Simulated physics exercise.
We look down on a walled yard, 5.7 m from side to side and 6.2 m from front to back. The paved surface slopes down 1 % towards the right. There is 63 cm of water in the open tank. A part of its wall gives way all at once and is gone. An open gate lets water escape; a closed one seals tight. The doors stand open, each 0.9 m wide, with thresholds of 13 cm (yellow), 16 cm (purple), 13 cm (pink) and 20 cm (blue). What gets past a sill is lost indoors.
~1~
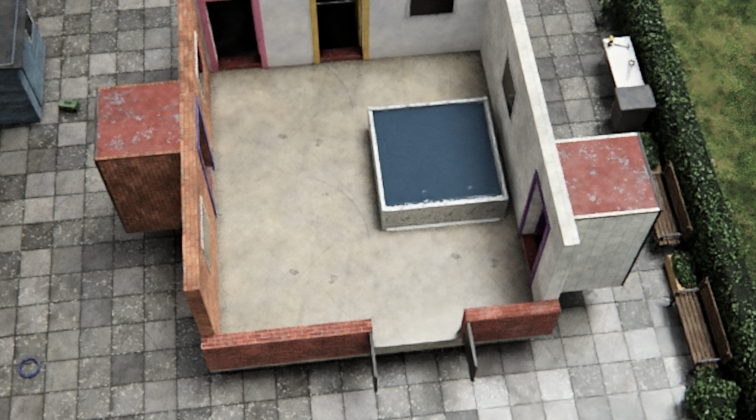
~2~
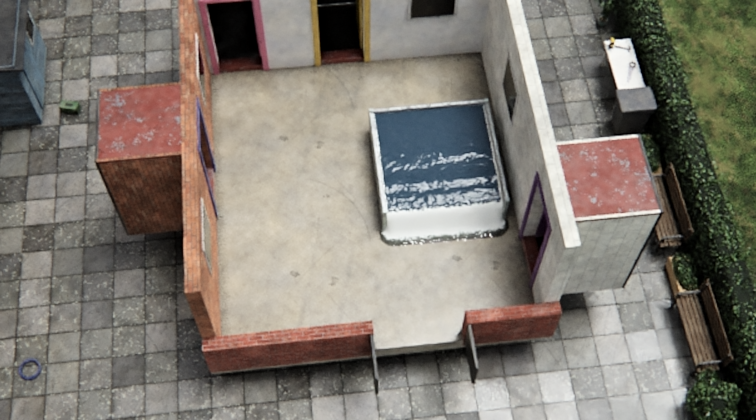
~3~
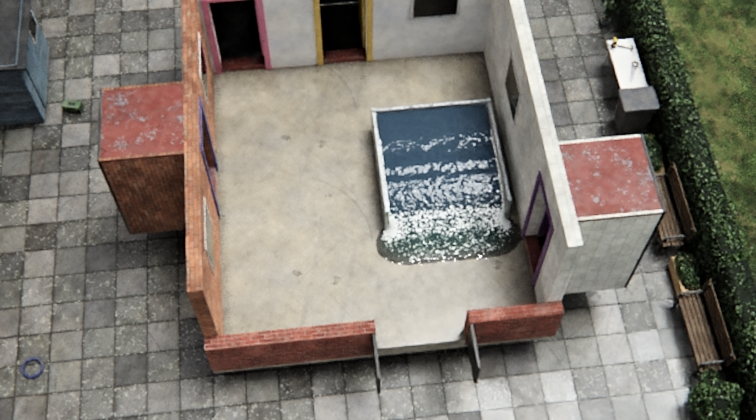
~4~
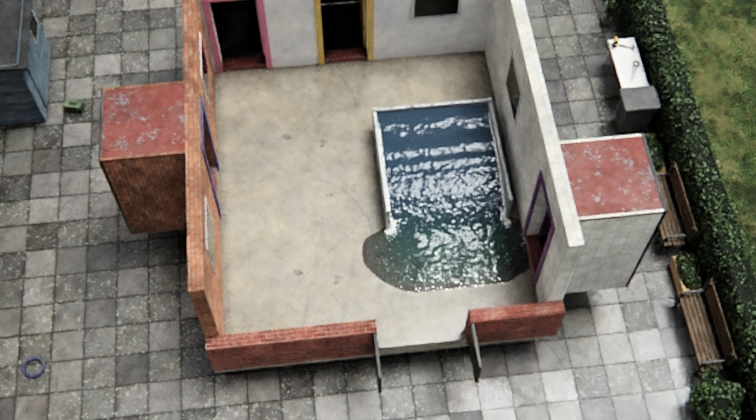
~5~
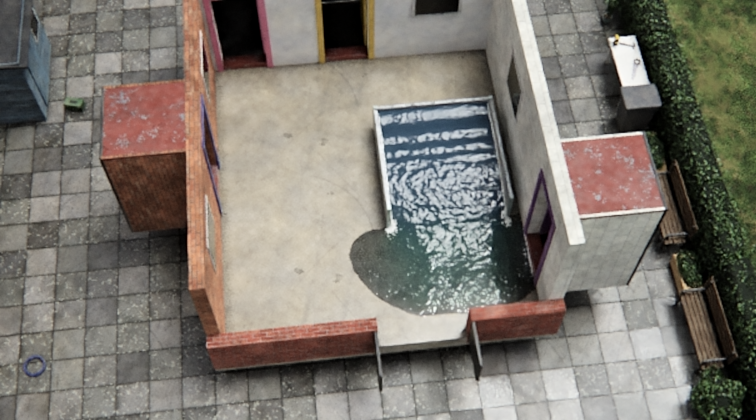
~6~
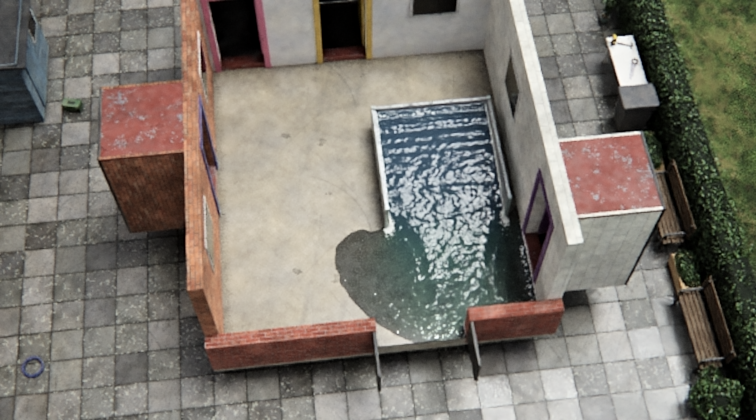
In a walled yard with open doors, the near side of a raised tank of water suddenly gave way, and rippling water poured out across the floor, spreading toward the front opening and to the left.
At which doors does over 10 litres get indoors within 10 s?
The water let in: At the yellow door it stays under the limit; at the purple door it passes the limit; at the pink door it stays under the limit; at the blue door it stays under the limit.
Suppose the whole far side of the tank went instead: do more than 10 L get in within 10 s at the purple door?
Then: Purple under.
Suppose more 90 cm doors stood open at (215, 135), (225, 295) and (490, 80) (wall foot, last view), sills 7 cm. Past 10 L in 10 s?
In that order: Under, past it, below.
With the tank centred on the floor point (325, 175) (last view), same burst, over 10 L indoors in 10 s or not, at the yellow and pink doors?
Against that limit: Yellow below, pink past it.
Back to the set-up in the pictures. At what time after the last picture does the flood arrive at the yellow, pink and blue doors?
Yellow 6.0 s, pink 6.0 s, blue 3.6 s.
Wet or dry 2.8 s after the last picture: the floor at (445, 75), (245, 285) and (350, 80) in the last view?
In turn: Not reached, flooded, not reached.
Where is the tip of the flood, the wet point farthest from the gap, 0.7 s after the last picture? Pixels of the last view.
Near (318, 340).
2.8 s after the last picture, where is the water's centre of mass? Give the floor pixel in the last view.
Near (435, 245).
Then, 0.7 s after the last picture water covers 25 % of the floor and is deepest (50 cm) near (528, 318); yellow door not reached, purple door 20 cm at the sill, 0 L in, pink door not reached, blue door not reached.
Then, 1.5 s after the last picture water covers 30 % of the floor and is deepest (42 cm) near (528, 318); yellow door not reached, purple door 30 cm at the sill, 19 L in, pink door not reached, blue door not reached.
Then, 2.8 s after the last picture water covers 35 % of the floor and is deepest (24 cm) near (529, 272); yellow door not reached, purple door 24 cm at the sill, 101 L in, pink door not reached, blue door not reached.
Then, 5.3 s after the last picture water covers 65 % of the floor and is deepest (14 cm) near (225, 349); yellow door not reached, purple door 11 cm at the sill, 121 L in, pink door not reached, blue door 4 cm at the sill, 0 L in.
Then, 9.3 s after the last picture water covers 95 % of the floor and is deepest (9 cm) near (525, 255); yellow door 5 cm at the sill, 0 L in, purple door 8 cm at the sill, 121 L in, pink door 6 cm at the sill, 0 L in, blue door 3 cm at the sill, 0 L in.
